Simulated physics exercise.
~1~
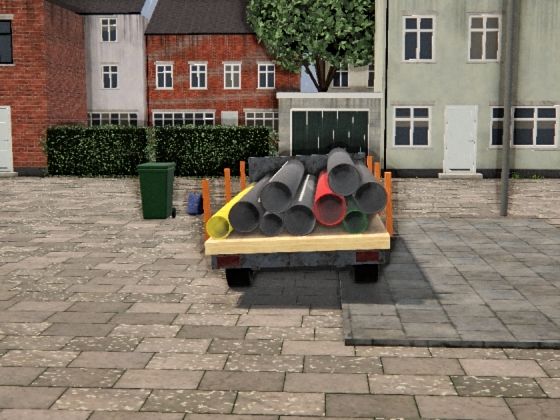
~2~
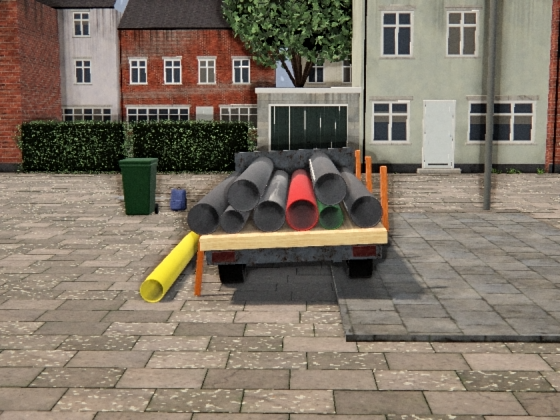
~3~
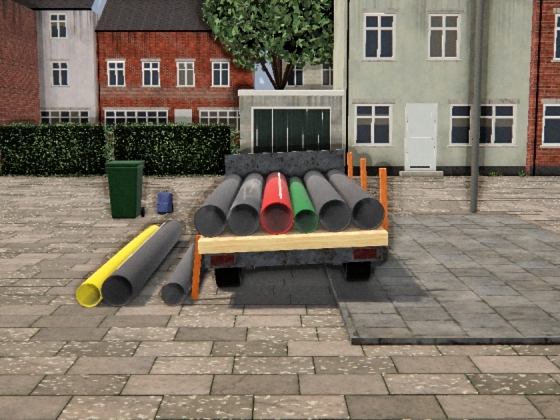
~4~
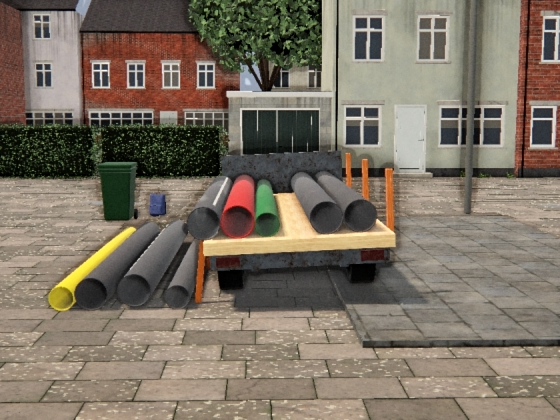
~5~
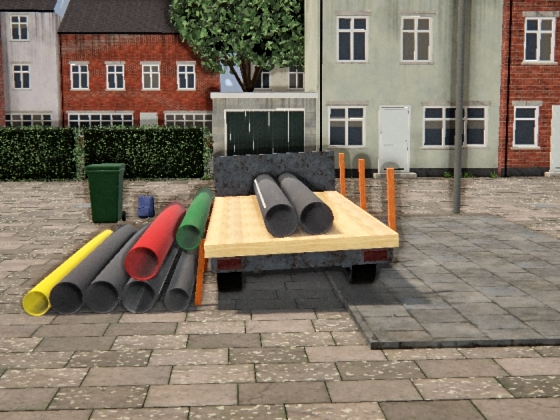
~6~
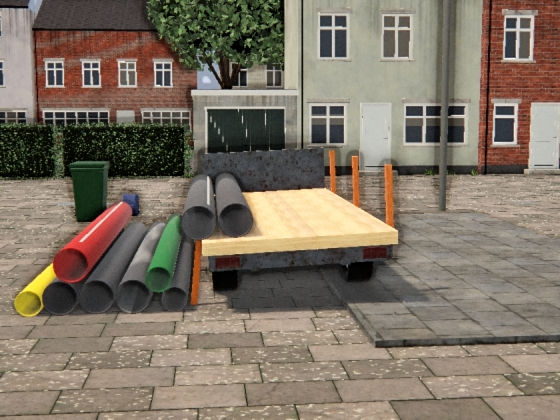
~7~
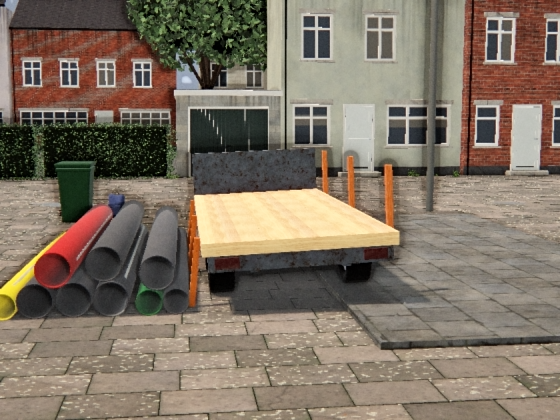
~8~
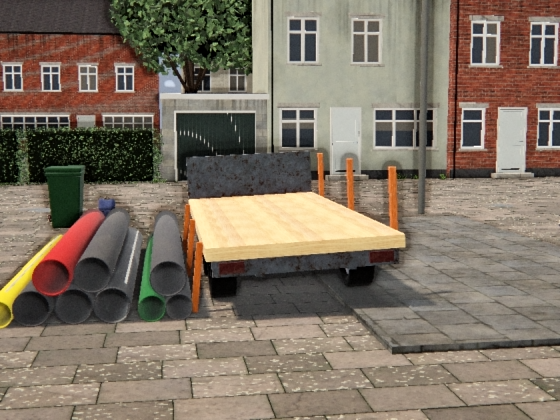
In a paved yard, pipes roll left off a trailer until all lie on the ground.
